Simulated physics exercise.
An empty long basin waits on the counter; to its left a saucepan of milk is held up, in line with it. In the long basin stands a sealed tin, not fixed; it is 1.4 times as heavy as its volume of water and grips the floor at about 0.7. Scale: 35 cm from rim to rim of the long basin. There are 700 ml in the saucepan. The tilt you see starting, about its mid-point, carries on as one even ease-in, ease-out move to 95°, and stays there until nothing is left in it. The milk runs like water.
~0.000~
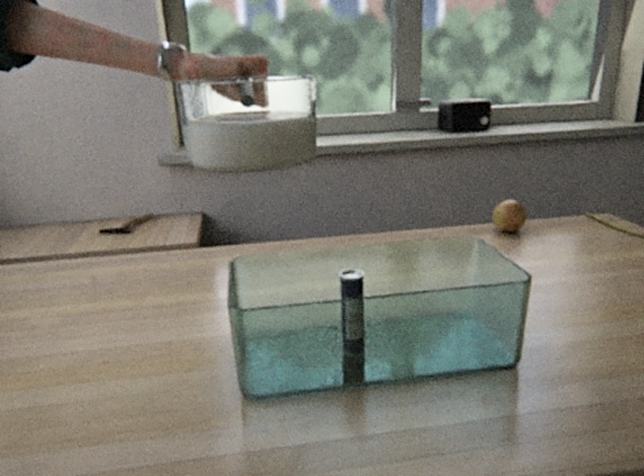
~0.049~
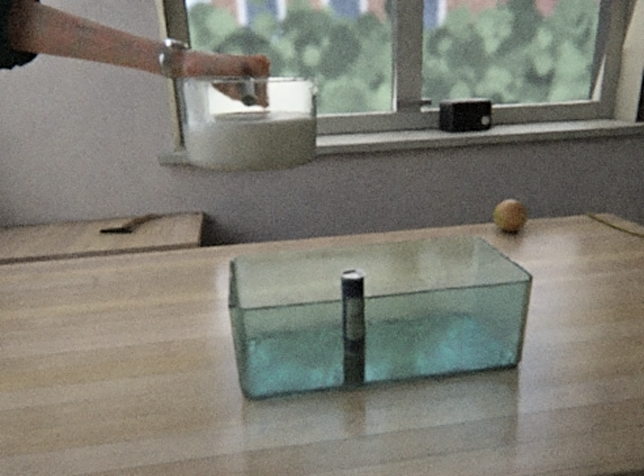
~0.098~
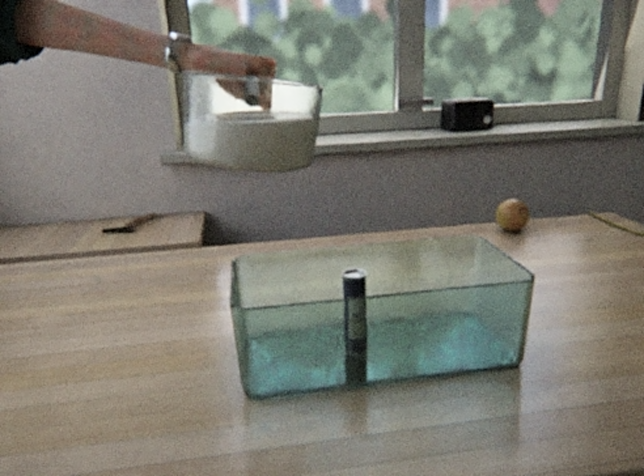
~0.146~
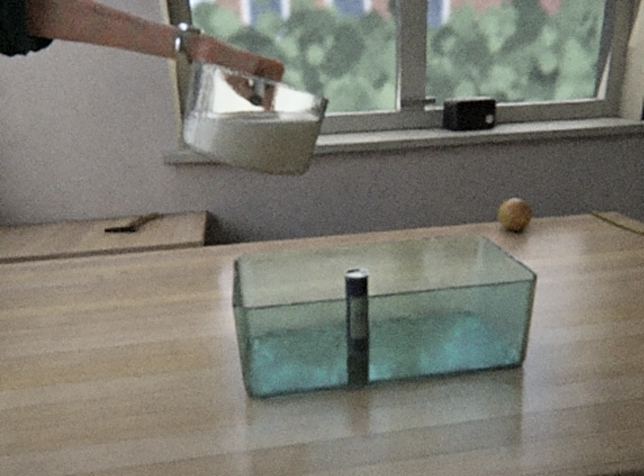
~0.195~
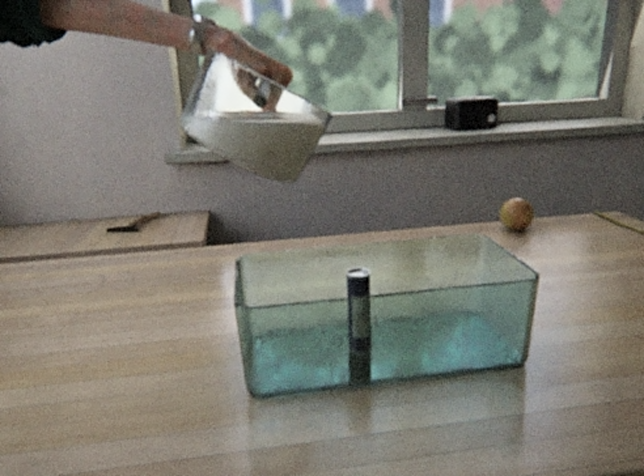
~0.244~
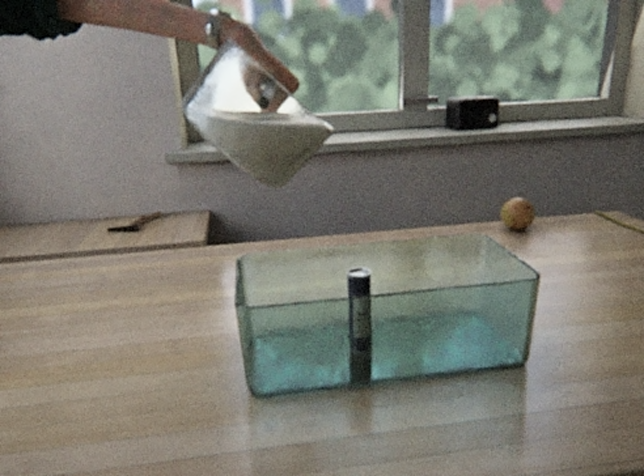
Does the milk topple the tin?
It stays up.
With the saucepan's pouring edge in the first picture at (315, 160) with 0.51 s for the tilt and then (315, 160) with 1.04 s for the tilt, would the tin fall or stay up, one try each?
First it topples; then it stays up.
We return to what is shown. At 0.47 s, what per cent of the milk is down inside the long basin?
Some 10 per cent.
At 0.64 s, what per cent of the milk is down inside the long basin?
Some 70 per cent.
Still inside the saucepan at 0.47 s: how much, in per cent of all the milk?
Near 40 in a hundred.
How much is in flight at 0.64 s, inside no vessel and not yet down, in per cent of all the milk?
About 14 per cent.
Then, 0.47 s in, the tilt is 94° and 39 per cent is still to pour; the tin stands where it began.
Then, 0.64 s in, the tilt is 95° and 17 per cent is still to pour; the tin stands where it began.
Then, 0.82 s in, the tilt is 95° and 6 per cent is still to pour; the tin stands where it began.
Then, 1.01 s in, the tilt is 95° and 2 per cent is still to pour; the tin stands where it began.
Finally, the tin stands where it began.
